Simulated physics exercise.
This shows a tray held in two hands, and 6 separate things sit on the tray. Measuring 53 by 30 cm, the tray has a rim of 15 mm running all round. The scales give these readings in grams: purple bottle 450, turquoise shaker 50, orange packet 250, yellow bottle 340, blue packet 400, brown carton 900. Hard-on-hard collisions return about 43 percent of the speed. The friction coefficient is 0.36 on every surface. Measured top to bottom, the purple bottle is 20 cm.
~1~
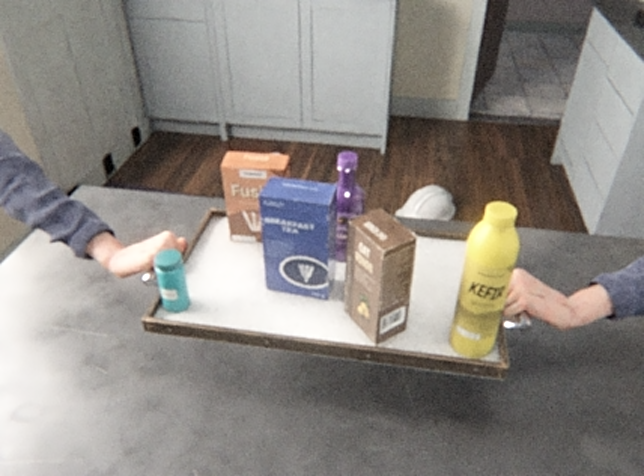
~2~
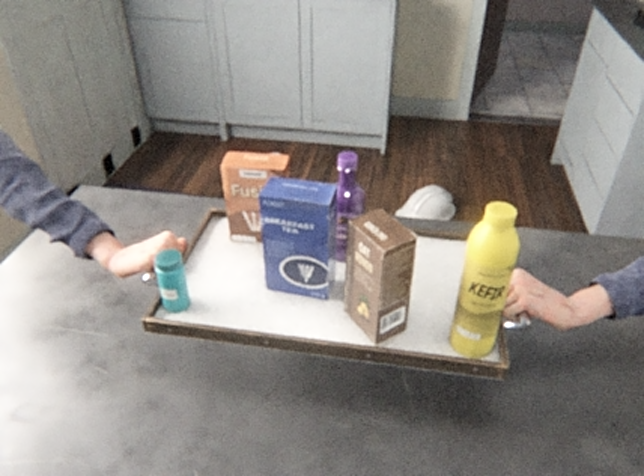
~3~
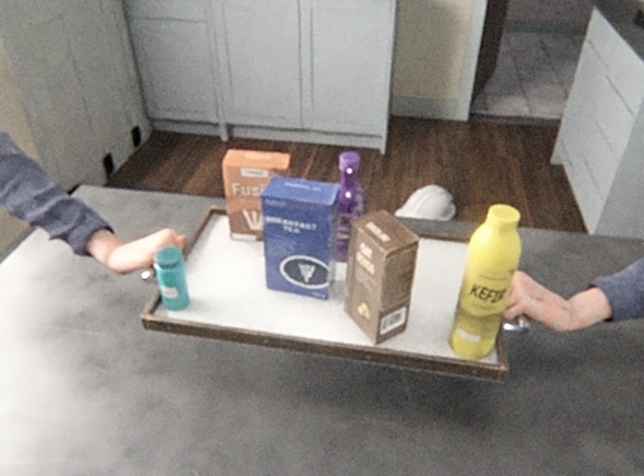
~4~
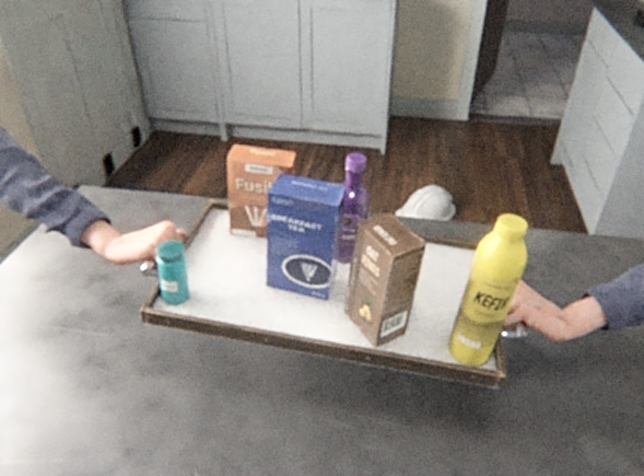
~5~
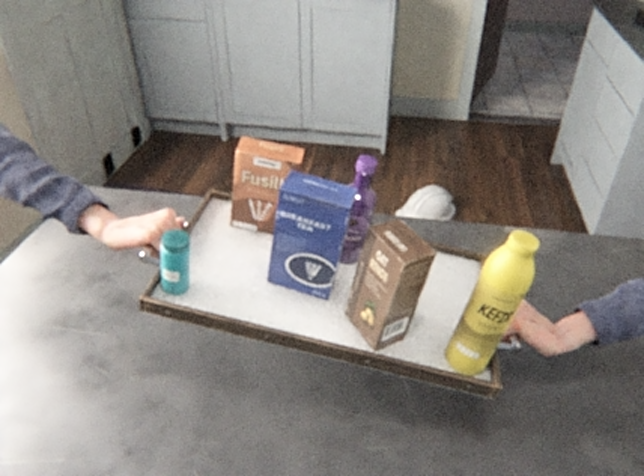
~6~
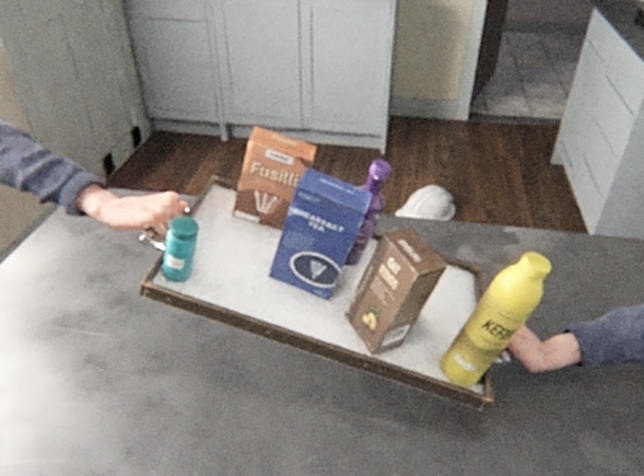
The clip shows two hands holding a tray of six items, including boxes, bottles and a small turquoise container, above a grey counter; the tray starts level, then the hands tilt it steadily, lowering its right side.
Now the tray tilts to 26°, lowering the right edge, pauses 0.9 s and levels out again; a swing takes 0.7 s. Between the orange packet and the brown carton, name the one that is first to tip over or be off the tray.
Second.
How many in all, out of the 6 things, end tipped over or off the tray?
The count is 5.
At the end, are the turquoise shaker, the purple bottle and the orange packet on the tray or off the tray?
Final state - the turquoise shaker ends out of bounds; the purple bottle stays within bounds; the orange packet stays within bounds.
Then, 0.60 s past the last view, tray tilted 26°, right edge down; yellow bottle now off the tray; brown carton tipped 11° against what carries it near (481, 338); orange packet tipped 4° against what carries it near (351, 204).
Then, 1.20 s past the last view, tray tilted 26°, right edge down; turquoise shaker, blue packet and brown carton now off the tray; orange packet shifted 17 cm near (369, 213); purple bottle on its side.
Finally, off the tray, turquoise shaker, yellow bottle, blue packet and brown carton; on their side or leaning hard on the tray, purple bottle; not toppled but over 5 cm from the start, orange packet. Final places as that camera would see them, orange packet near (350, 206), brown carton near (548, 380). Orange packet was never lost; brown carton went 0.72 s after the last picture.
